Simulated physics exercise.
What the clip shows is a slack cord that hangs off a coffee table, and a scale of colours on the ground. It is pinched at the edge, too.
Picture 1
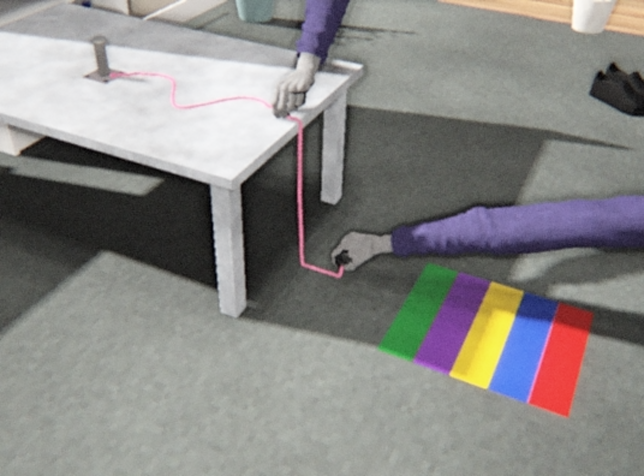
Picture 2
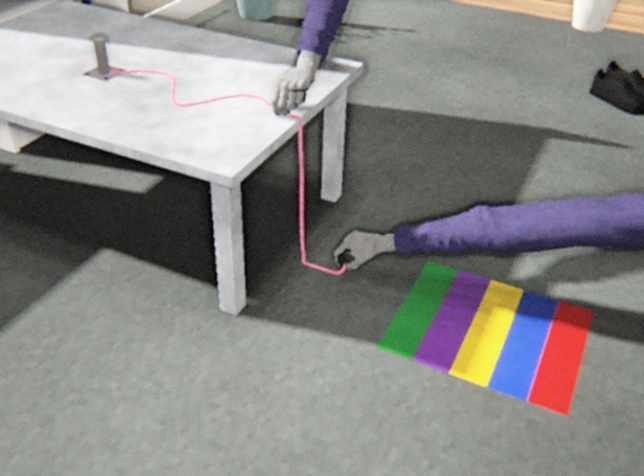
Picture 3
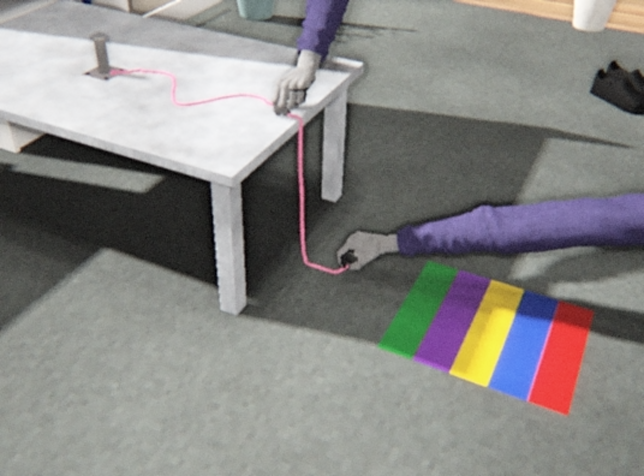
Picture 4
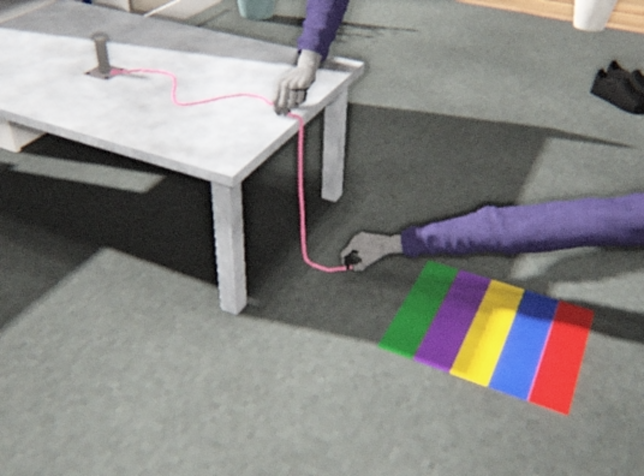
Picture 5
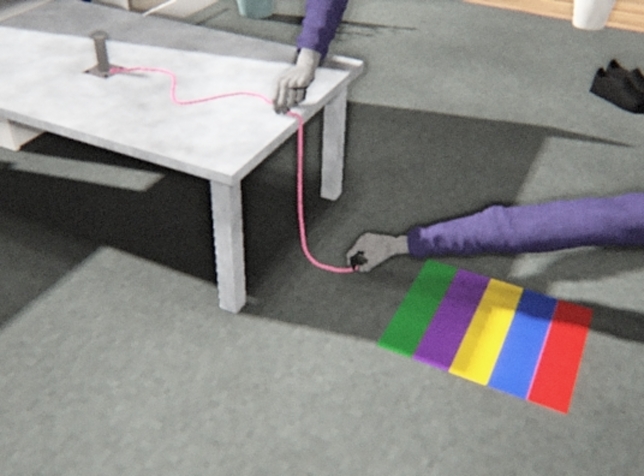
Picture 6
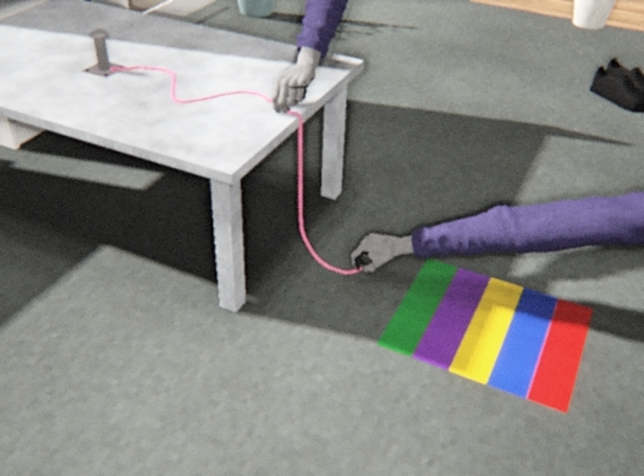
The clip opens on a pink cord running from a small post across a pale coffee table, pinched at the edge by one hand, while a lower hand holds its hanging end beside coloured floor stripes. The lower hand moves slightly right, drawing the end along, and the cord's sharp lower bend softens into a curve.
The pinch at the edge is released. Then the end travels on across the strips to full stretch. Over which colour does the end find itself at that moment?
I would say over blue.
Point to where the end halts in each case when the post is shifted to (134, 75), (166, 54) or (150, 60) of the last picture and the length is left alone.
Close to (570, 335), (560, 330) and (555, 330) in that order.
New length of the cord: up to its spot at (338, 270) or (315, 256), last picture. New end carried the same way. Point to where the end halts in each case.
Try 1: (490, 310); try 2: (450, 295).
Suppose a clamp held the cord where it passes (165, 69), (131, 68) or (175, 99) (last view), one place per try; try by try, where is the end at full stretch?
(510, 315); (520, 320); (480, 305).
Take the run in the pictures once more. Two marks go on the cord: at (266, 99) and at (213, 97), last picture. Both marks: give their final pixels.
First point (312, 131), second point (258, 107).
A little later, end near (454, 298); over purple.
Next, end near (499, 313); over yellow.
When it is tight, end near (527, 322); over blue. It gets as far as the blue strip.
